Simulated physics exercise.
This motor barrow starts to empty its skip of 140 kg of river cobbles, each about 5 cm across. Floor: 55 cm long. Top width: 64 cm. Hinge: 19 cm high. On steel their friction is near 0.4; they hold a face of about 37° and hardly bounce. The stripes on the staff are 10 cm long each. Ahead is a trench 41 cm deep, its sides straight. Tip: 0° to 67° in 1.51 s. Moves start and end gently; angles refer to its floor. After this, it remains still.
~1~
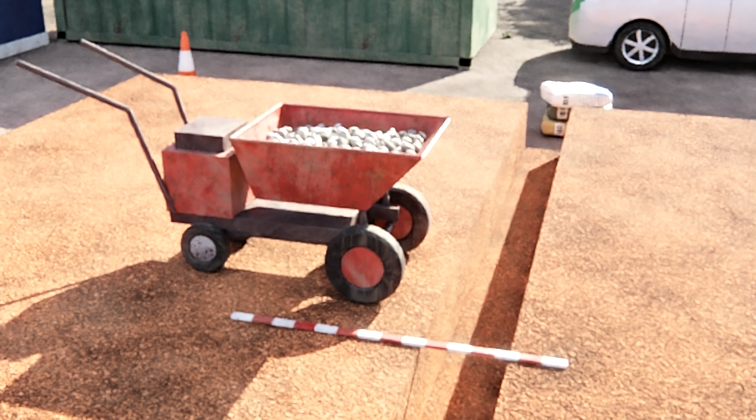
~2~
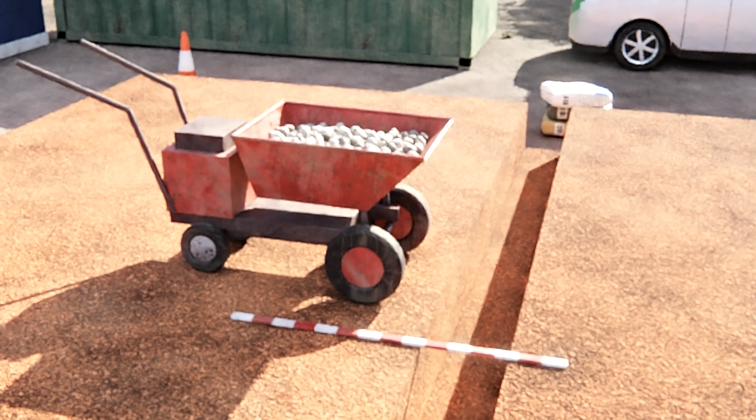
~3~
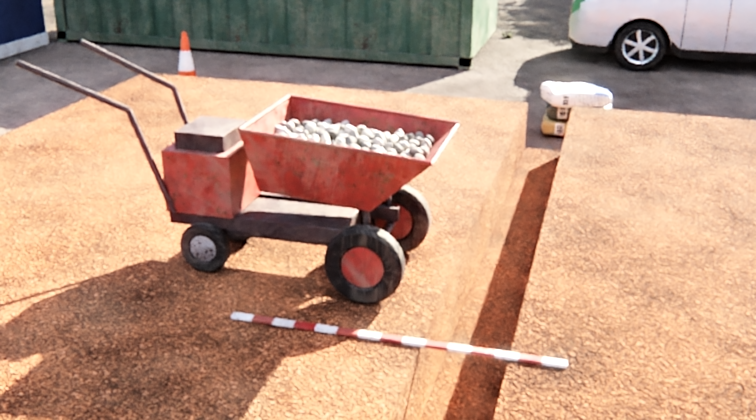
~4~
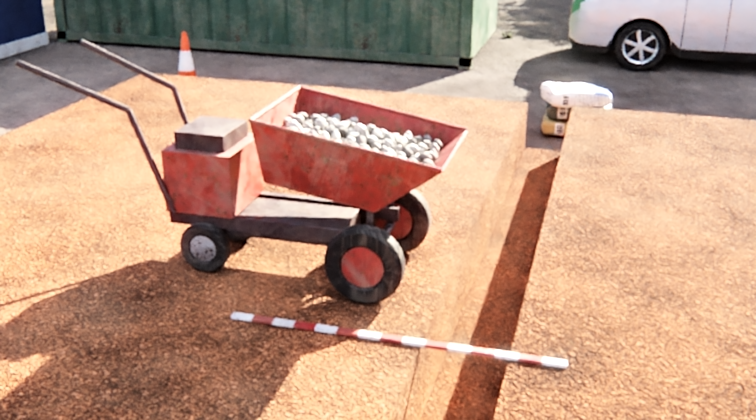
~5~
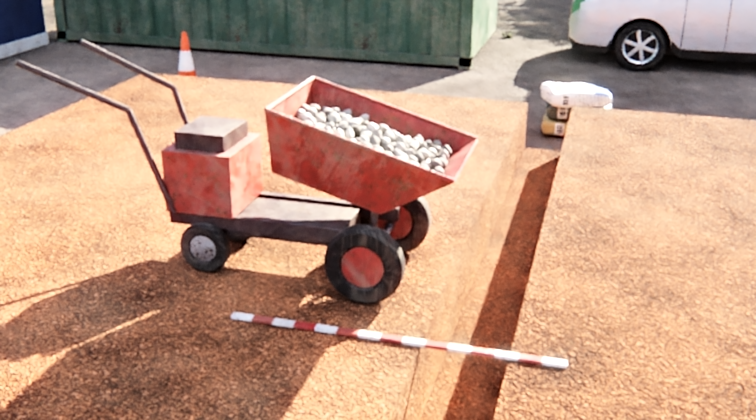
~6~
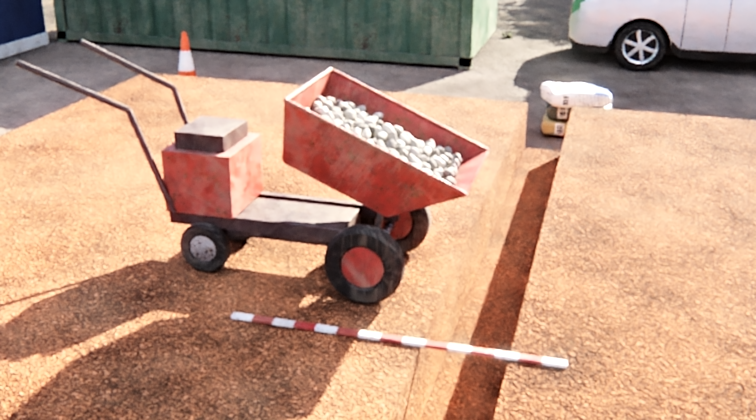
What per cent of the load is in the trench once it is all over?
45 %.
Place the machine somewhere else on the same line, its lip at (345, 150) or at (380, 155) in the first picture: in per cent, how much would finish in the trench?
I'd say some 100 per cent and some 90 per cent.
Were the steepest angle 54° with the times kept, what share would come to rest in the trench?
The trench would hold about 30% of it.
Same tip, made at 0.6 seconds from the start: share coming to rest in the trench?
I'd put it at roughly 30 per cent.
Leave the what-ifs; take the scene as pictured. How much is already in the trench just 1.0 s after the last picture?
By that point it's something like 10 in a hundred.
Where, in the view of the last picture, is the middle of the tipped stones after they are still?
The middle should be near (540, 292).
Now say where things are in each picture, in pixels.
In the first picture, the skip is at 0°, its lip at (422, 158); the top of the load is at (354, 135).
In the second picture, lip at (425, 159), floor tilted 1°, highest stones at (345, 133).
In the third picture, the skip is at 5°, its lip at (432, 163); the top of the load is at (330, 129).
In the fourth picture, lip at (442, 171), floor tilted 10°, highest stones at (320, 122).
In the fifth picture, lip at (454, 181), floor tilted 16°, highest stones at (323, 114).
In the sixth picture, lip at (466, 195), floor tilted 23°, highest stones at (329, 107).
Then, 0.5 s after the last picture the floor is at 56°, 100 % in the skip; the foremost stones are at (502, 240).
Then, 1.0 s after the last picture the floor is at 67°, 61 % in the skip, 9 % in the trench, 31 % past the trench; the foremost stones are at (607, 299).
Then, 1.4 s after the last picture the floor is at 67°, 28 % in the skip, 17 % in the trench, 55 % past the trench; the foremost stones are at (708, 310).
Then, 3.3 s after the last picture the floor is at 67°, 0 % in the skip, 45 % in the trench, 55 % past the trench; the foremost stones are past the picture's edge.
